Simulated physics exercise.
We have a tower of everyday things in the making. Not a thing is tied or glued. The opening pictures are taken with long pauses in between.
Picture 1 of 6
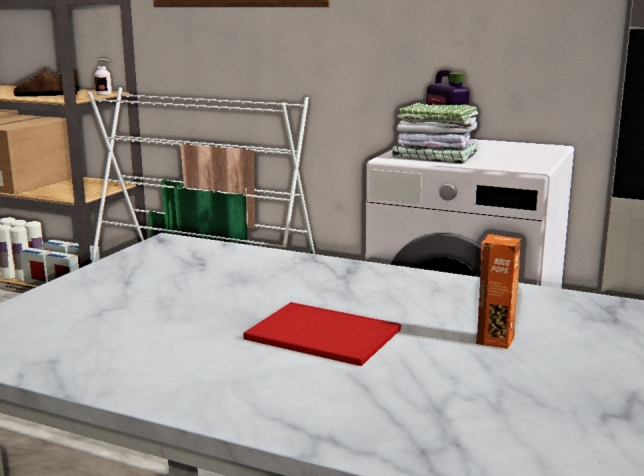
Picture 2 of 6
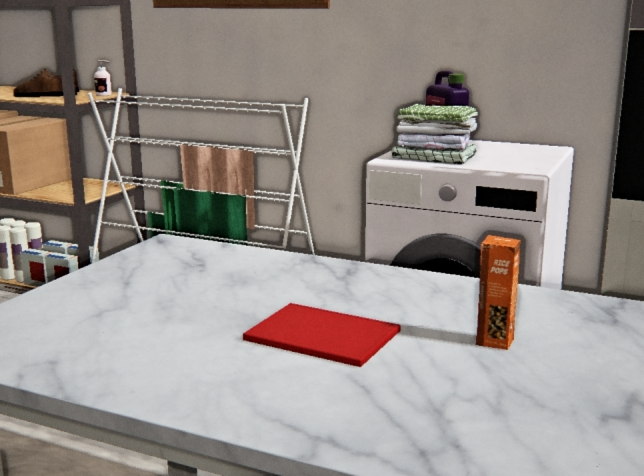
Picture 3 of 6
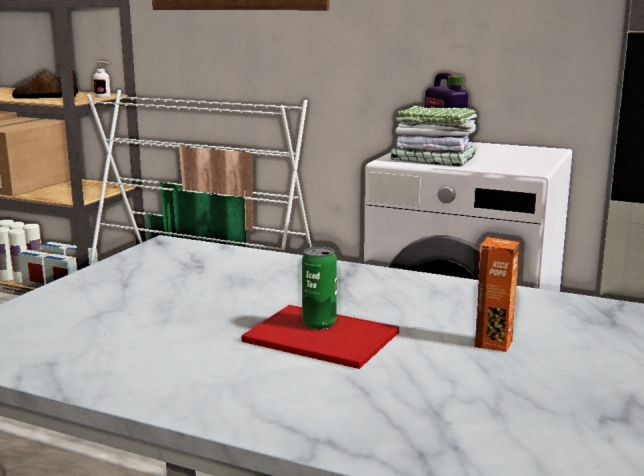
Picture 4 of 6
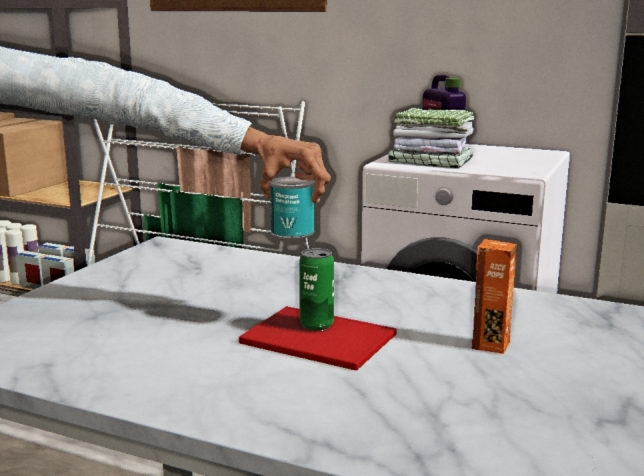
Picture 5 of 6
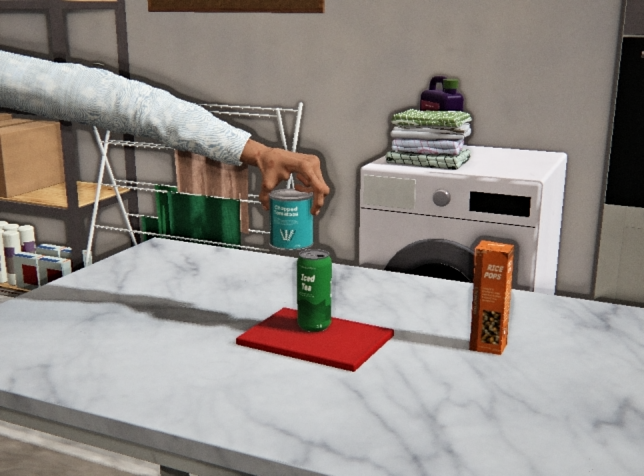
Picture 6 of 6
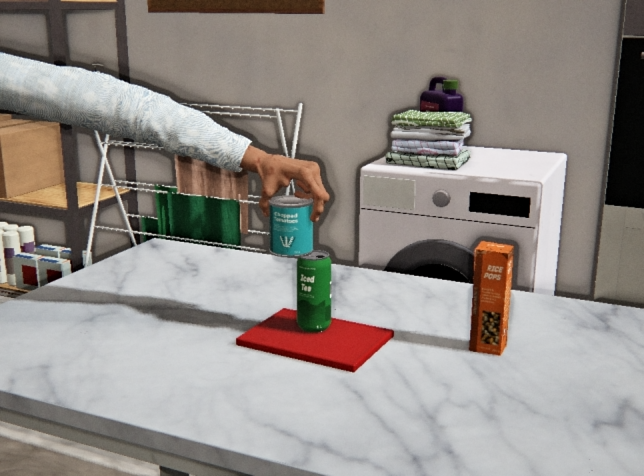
In this clip, a red tray lies on a marble table beside an orange carton, and a green can appears on the tray. A hand then reaches in from the left and lowers a turquoise pot onto the can, still holding it.
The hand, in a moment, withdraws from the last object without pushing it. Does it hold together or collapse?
It gives out.
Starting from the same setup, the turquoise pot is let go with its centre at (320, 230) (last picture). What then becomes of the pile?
The pile then stays upright.
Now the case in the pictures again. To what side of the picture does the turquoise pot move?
Off leftwards in the picture.
Then, 0.40 s later than the last frame, turquoise pot now fallen.
Then, 0.50 s later than the last frame, things are still on the move.
Then, 0.70 s later than the last frame, as before.
Then, 1.70 s later than the last frame, nothing new.
When it is over, fallen, turquoise pot; the other 3 as before. End places, in pixels of the last picture, turquoise pot near (218, 291). The pile comes apart.
